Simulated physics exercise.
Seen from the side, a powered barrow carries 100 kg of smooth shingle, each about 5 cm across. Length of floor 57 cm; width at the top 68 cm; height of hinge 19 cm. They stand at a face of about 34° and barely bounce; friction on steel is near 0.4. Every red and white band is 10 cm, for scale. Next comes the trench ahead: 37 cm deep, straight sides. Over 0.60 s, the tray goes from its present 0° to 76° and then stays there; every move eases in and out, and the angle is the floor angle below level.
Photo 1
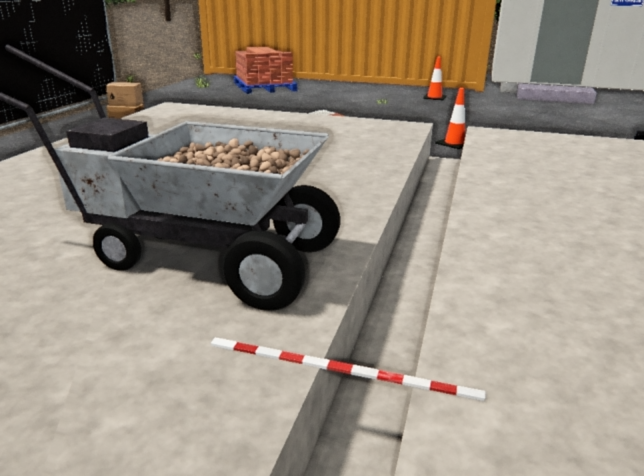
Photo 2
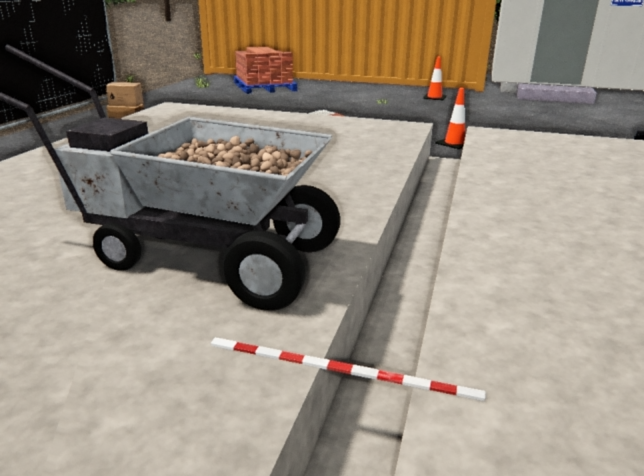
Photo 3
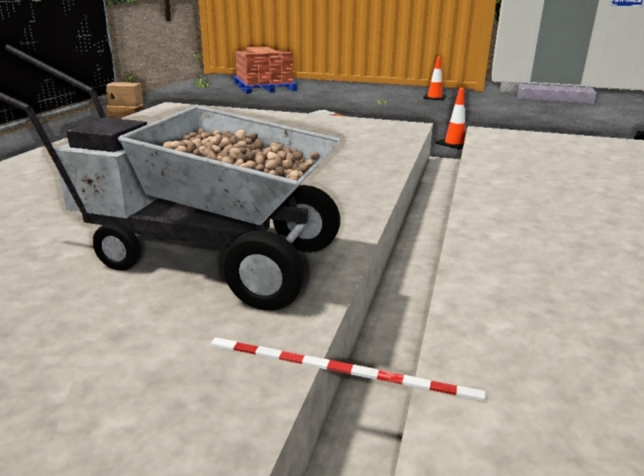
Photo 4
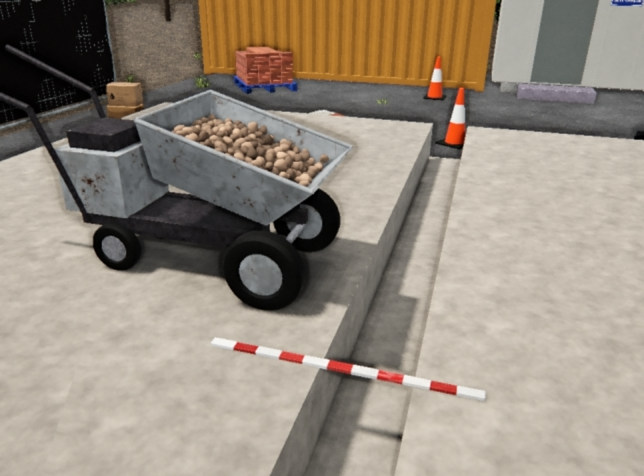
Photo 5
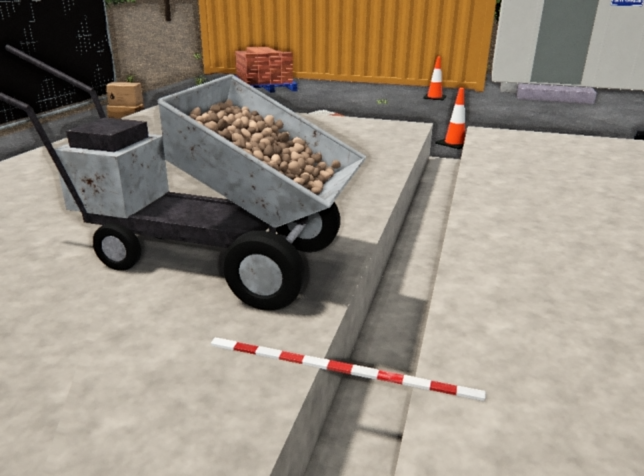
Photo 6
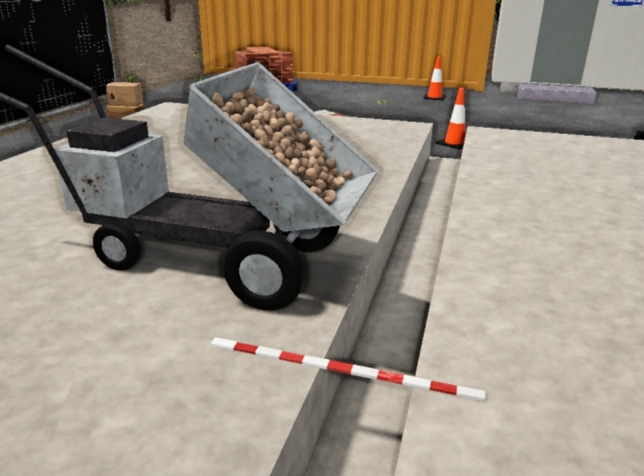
The clip shows a small grey powered barrow loaded with brown rounded stones beside a trench spanned by a red and white striped pole; its tray gradually tilts steeply forward to the right while the wheels stay still.
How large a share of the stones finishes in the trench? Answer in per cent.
A share of about 48 per cent.
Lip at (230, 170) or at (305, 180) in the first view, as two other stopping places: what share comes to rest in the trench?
The first gives about 95 percent and the second about 30 percent.
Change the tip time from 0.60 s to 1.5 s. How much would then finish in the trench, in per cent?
In that case, around 75%.
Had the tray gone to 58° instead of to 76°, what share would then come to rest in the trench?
With that change, near 35 per cent.
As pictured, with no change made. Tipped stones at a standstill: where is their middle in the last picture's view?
Around (444, 299).
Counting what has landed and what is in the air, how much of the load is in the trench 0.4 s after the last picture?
Approx. 25 % of the load.
Then, 0.1 s after the last picture the floor is at 64°, 100 % in the tray; the foremost stones are at (358, 226).
Then, 0.4 s after the last picture the floor is at 76°, 66 % in the tray, 26 % in the trench, 8 % past the trench; the foremost stones are at (452, 309).
Then, 0.7 s after the last picture the floor is at 76°, 7 % in the tray, 40 % in the trench, 53 % past the trench; the foremost stones are past the picture's edge.
Then, 2.7 s after the last picture the floor is at 76°, 0 % in the tray, 48 % in the trench, 52 % past the trench; the foremost stones are past the picture's edge.
